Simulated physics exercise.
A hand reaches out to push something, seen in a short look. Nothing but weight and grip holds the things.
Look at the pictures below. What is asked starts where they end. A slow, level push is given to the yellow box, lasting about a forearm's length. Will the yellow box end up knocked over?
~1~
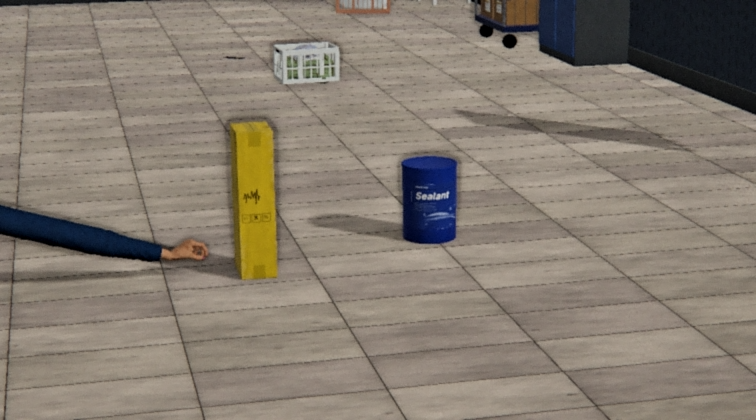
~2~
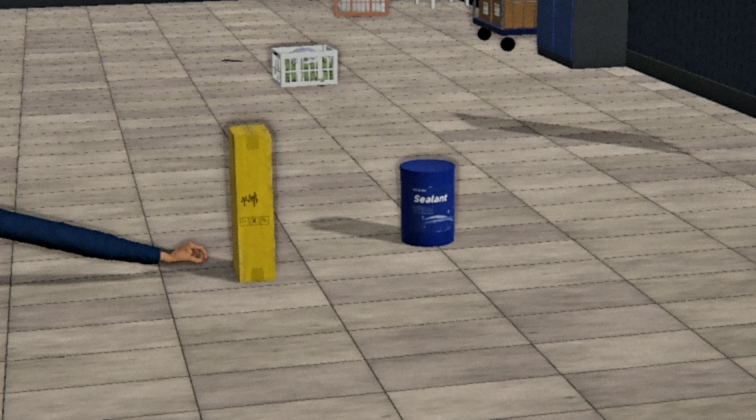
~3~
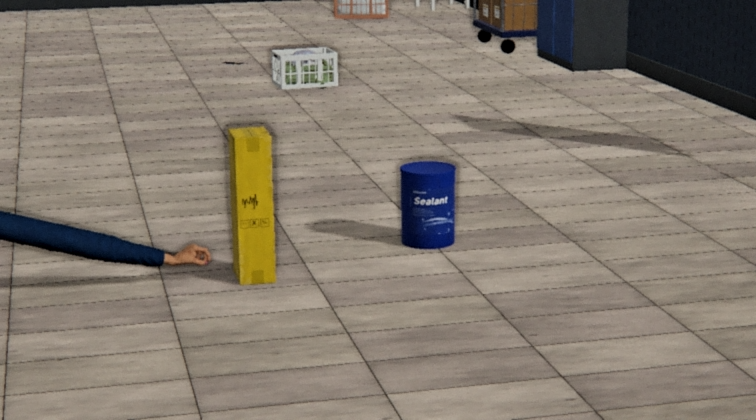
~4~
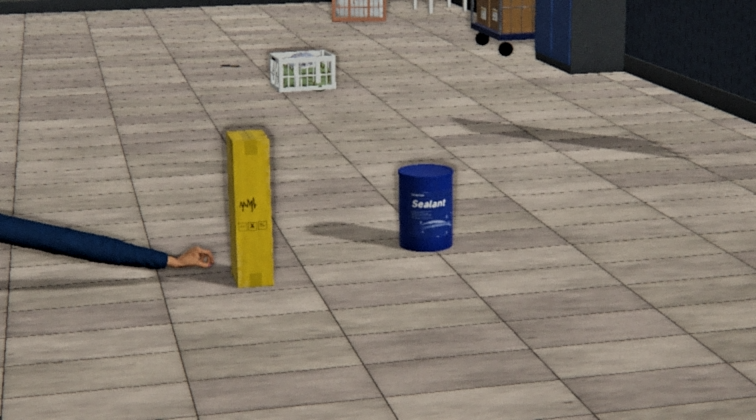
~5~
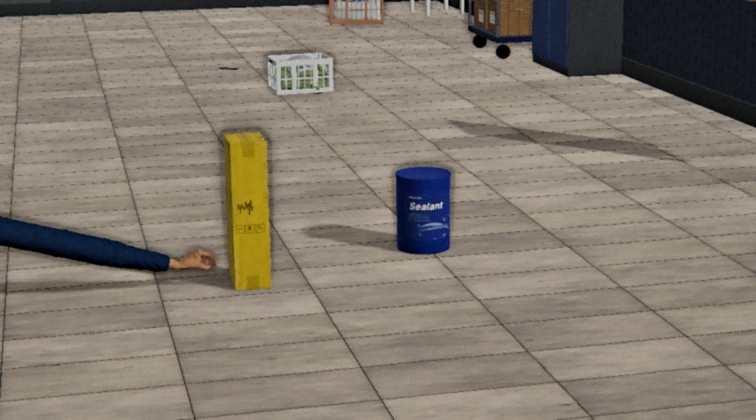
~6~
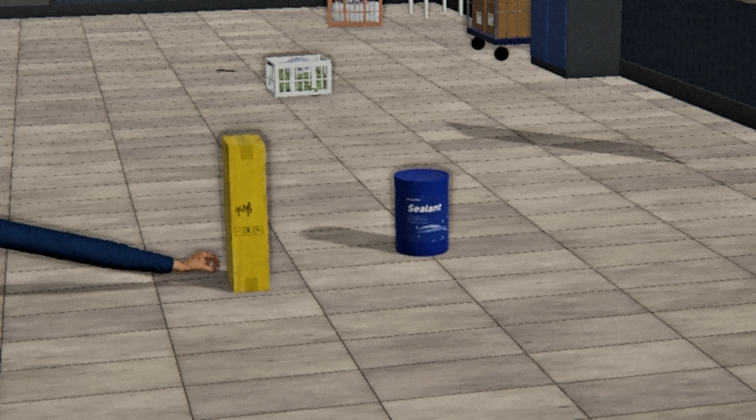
Still erect.
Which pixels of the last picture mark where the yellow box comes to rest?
Near pixel (329, 208).
Then, 0.40 s on from there, yellow box shifted a little near (257, 212).
Then, 0.90 s on from there, yellow box shifted about its own width near (283, 211).
Then, 1.20 s on from there, yellow box shifted about its own width near (299, 210).
Then, 1.60 s on from there, yellow box shifted about its own width near (320, 208).
In the end, moved from the start, yellow box. At the end, from the last picture's camera, yellow box near (329, 208).
